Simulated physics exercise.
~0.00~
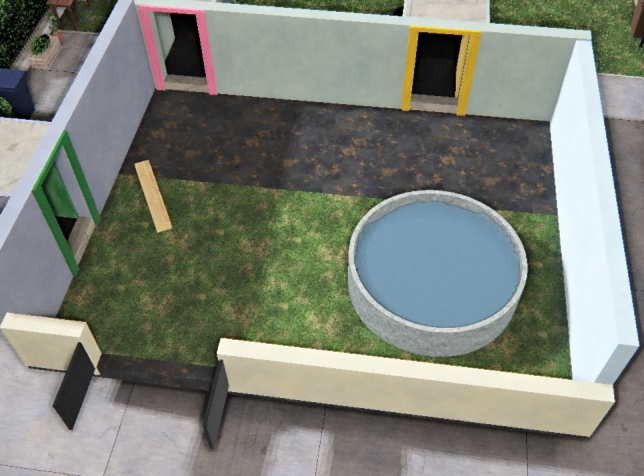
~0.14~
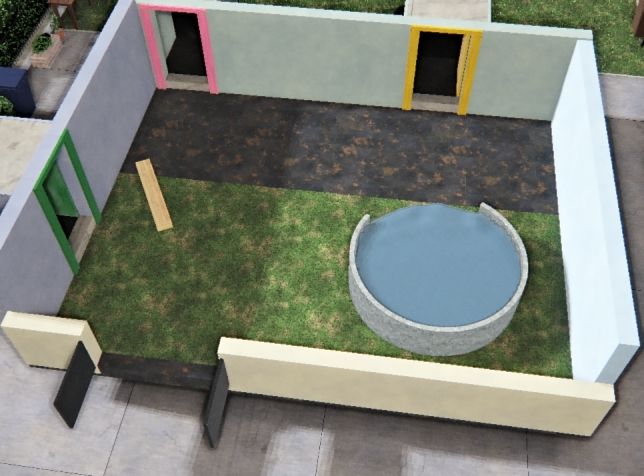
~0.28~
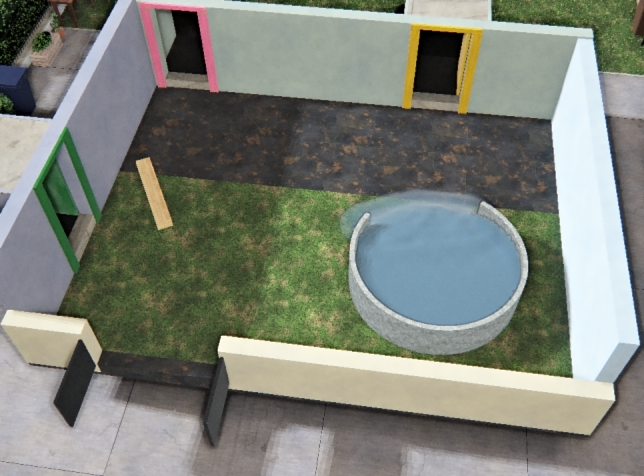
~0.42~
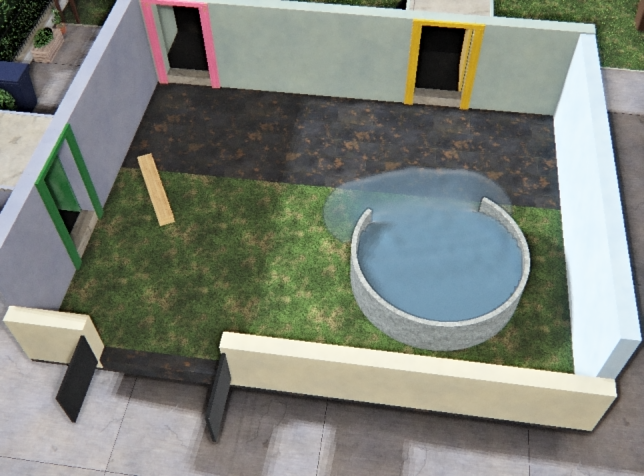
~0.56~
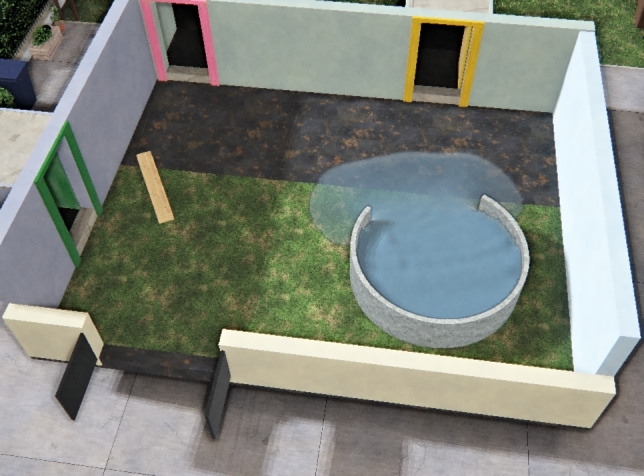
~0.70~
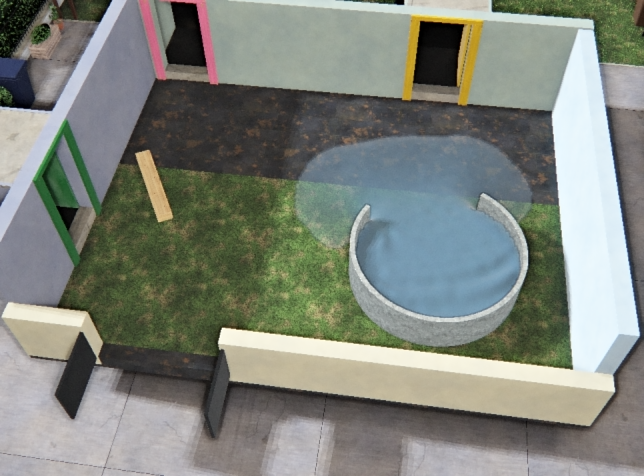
Part of the round pool's wall vanished on the far side, and water poured out through the gap, spreading in a thin, widening sheet over the grass and onto the dark paving behind it.
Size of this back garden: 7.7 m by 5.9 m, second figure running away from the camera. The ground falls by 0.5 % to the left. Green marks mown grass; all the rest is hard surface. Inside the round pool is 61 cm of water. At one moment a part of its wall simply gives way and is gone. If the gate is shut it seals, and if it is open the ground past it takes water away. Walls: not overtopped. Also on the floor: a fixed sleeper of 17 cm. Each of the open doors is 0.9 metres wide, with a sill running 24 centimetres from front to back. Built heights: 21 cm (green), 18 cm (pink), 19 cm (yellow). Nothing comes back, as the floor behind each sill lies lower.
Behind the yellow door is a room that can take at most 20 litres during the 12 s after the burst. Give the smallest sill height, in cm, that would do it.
I would say 24 cm.
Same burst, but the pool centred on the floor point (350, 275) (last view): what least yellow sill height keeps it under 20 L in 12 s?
It should be around 15 cm high.
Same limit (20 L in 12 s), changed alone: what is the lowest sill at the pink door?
At the pink door it takes roughly 15 centimetres.
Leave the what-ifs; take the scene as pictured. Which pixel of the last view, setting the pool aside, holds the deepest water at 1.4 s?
Around pixel (423, 205).
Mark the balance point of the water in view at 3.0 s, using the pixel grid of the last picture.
The water's centre is at about (389, 178).
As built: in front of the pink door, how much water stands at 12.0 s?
It comes to about 9.5 centimetres deep.
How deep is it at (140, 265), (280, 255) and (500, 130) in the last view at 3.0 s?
First spot about 0 cm, second about 1 cm, third about 16 cm.
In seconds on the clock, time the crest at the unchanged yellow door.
Around 1.8 seconds.
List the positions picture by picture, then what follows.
Still water, 61 cm deep, in the round pool at (437, 259); the yellow door at (439, 69) is dry, in the first frame.
The front is at a hidden place, 0.3 m from the gap on the far side; 0.4 m2 of floor is wet, 61 cm left at the back, in the second frame.
The front is at (351, 209), 0.7 m from the gap on the far side; 1.4 m2 of floor is wet, 61 cm left at the back, in the third frame.
Water pours out on the far side and has run 1.1 m, to (349, 184); about 9 cm deep outside, 61 cm at the back, in the fourth frame.
The gap is on the far side, the front 1.5 m out at (333, 169); the back of the round pool holds 61 cm, in the fifth frame.
The front is at (332, 151), 1.8 m from the gap on the far side; 6.6 m2 of floor is wet, 56 cm left at the back; 1.0 m in a straight line remain to the yellow door at (441, 59), in the sixth frame.
After 1.4 s water covers 35 % of the floor, deepest (28 cm) near (423, 205); 17 cm at the yellow door, 0 litres in over its 19 cm sill.
After 3.0 s water covers 50 % of the floor, deepest (29 cm) near (155, 82); 24 cm at the yellow door, 54 litres in over its 19 cm sill.
After 12.0 s water covers 95 % of the floor, deepest (10 cm) near (147, 100); 4 cm at the yellow door, 62 litres in over its 19 cm sill.
At the yellow door as built, the water arrived by 1.2 s and peaked near 31 cm at 1.8 s.
With a sill of 21.5 cm, 38 litres would have come in within the 12 s; with 29 cm, 3 litres. So under 20 litres takes about 24 cm.
